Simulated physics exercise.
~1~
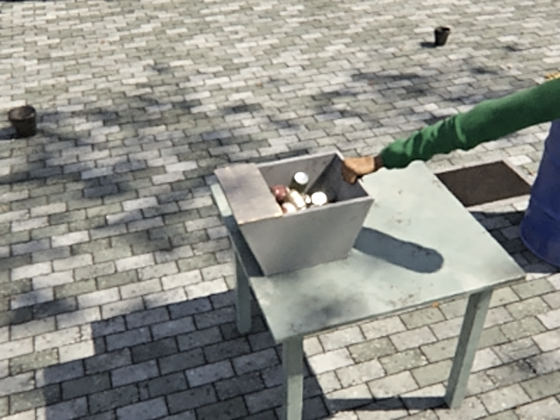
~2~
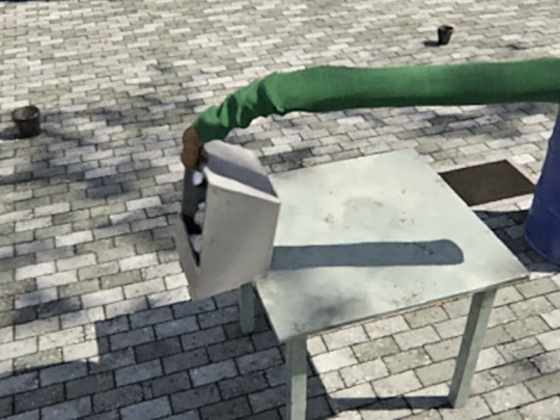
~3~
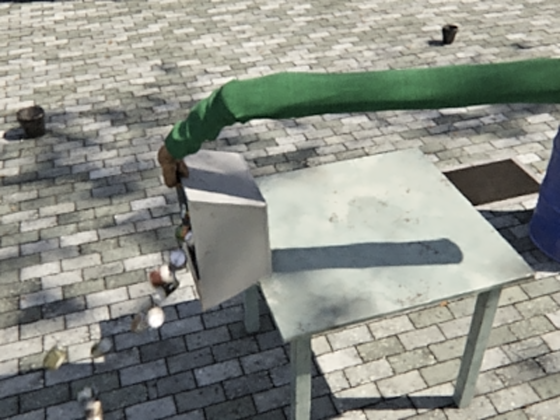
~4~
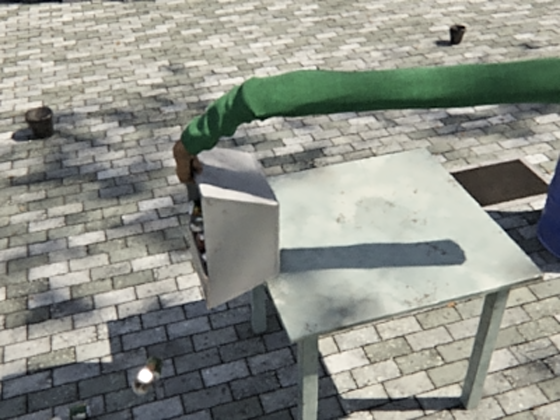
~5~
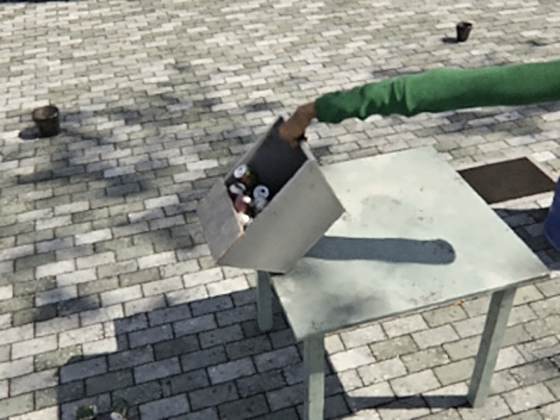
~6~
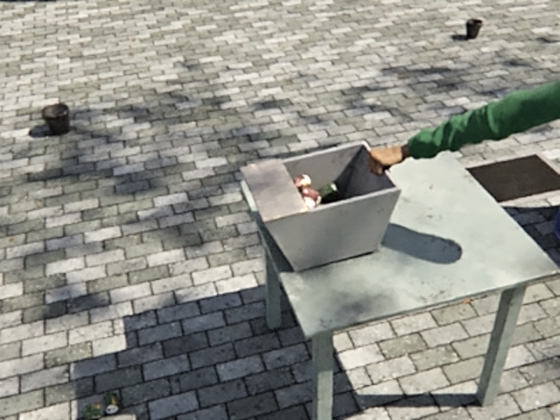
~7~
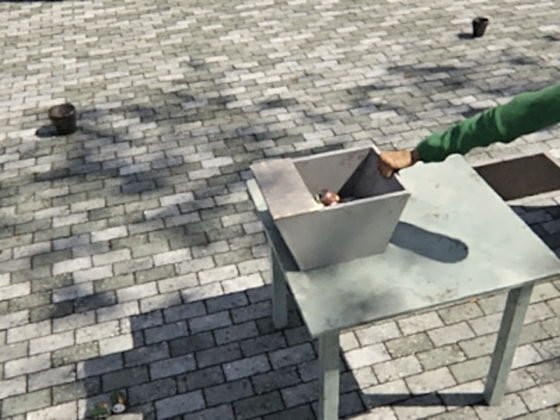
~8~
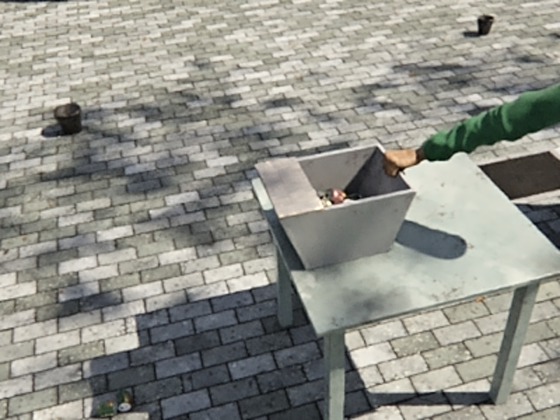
Green-sleeved arm tipping a grey box of mini cans leftward on a table, spilling some onto paving, then lowering it flat.
